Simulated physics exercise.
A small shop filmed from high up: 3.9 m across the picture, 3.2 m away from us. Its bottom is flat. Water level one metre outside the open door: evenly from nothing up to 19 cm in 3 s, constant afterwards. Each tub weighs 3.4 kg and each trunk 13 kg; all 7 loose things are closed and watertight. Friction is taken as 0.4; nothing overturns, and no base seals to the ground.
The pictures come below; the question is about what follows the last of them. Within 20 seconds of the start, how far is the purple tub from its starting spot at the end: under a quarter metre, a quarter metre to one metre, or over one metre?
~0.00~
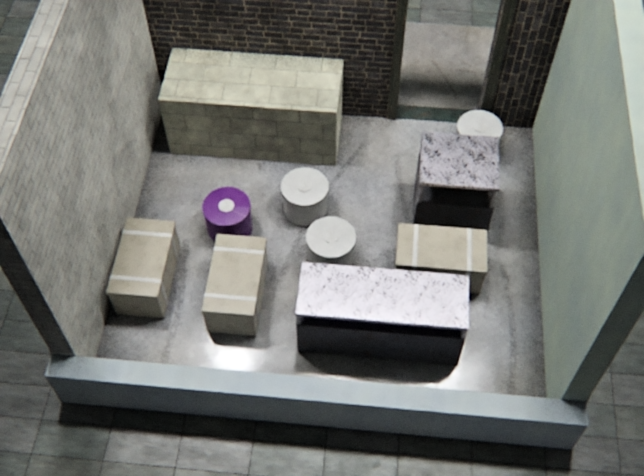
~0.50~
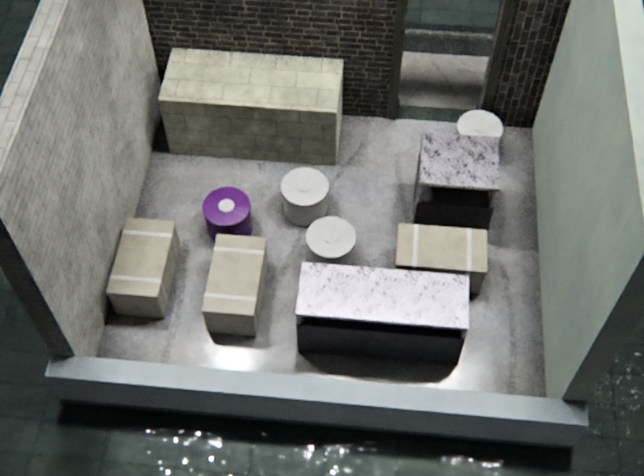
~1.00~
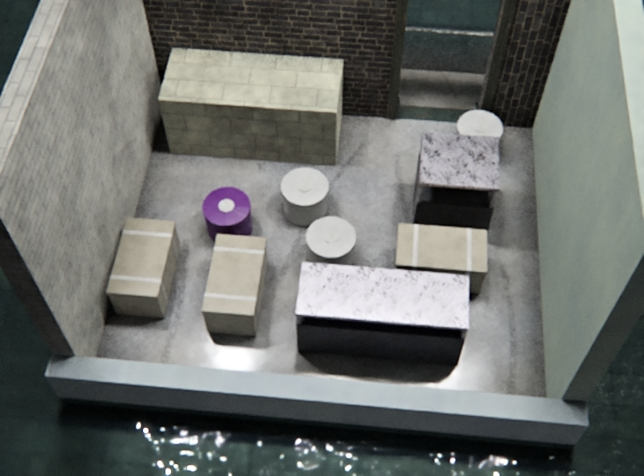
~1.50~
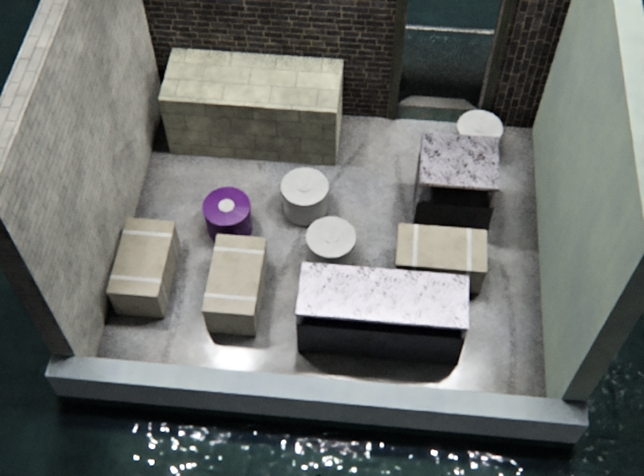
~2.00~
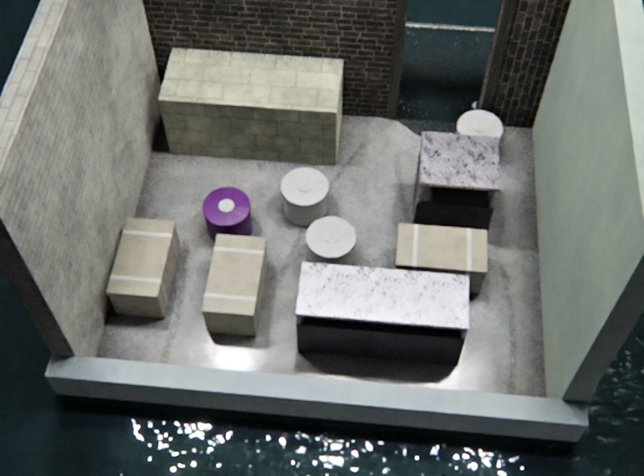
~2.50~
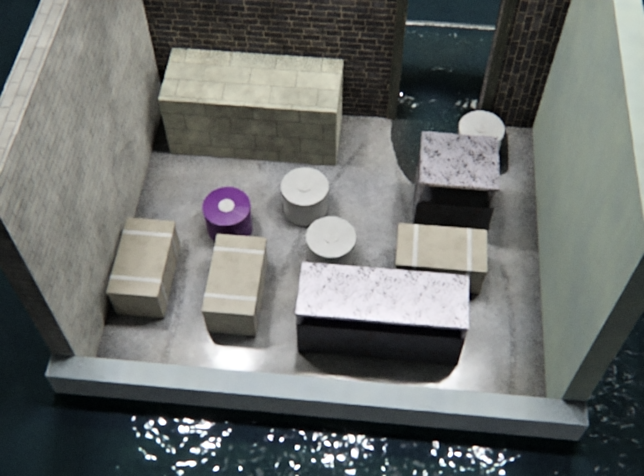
The purple tub ends between a quarter metre and one metre away.
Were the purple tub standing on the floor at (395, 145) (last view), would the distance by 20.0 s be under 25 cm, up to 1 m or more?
Short answer, it is taken a long way.
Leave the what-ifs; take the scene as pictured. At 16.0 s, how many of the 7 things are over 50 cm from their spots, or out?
The count is 4.
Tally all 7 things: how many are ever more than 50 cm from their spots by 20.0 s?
I count 6.
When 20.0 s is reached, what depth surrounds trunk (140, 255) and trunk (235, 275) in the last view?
I'd estimate 14 cm for the first and 16 cm for the second.
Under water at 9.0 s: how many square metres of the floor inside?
Somewhere about 10.5 m2, give or take.
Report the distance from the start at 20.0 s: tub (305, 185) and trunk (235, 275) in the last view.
They've ended up 80 cm and 120 cm away, in that order.
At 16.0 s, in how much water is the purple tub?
About 11 cm.
After 4.0 s the purple tub is near (226, 206), 0.0 m from its start, aground; 1 afloat.
After 9.0 s the purple tub is near (165, 186), 0.6 m from its start, afloat; 7 afloat.
After 16.0 s the purple tub is near (224, 233), 0.4 m from its start, afloat; 7 afloat.
After 20.0 s the purple tub is near (238, 146), 0.6 m from its start, afloat; 7 afloat.
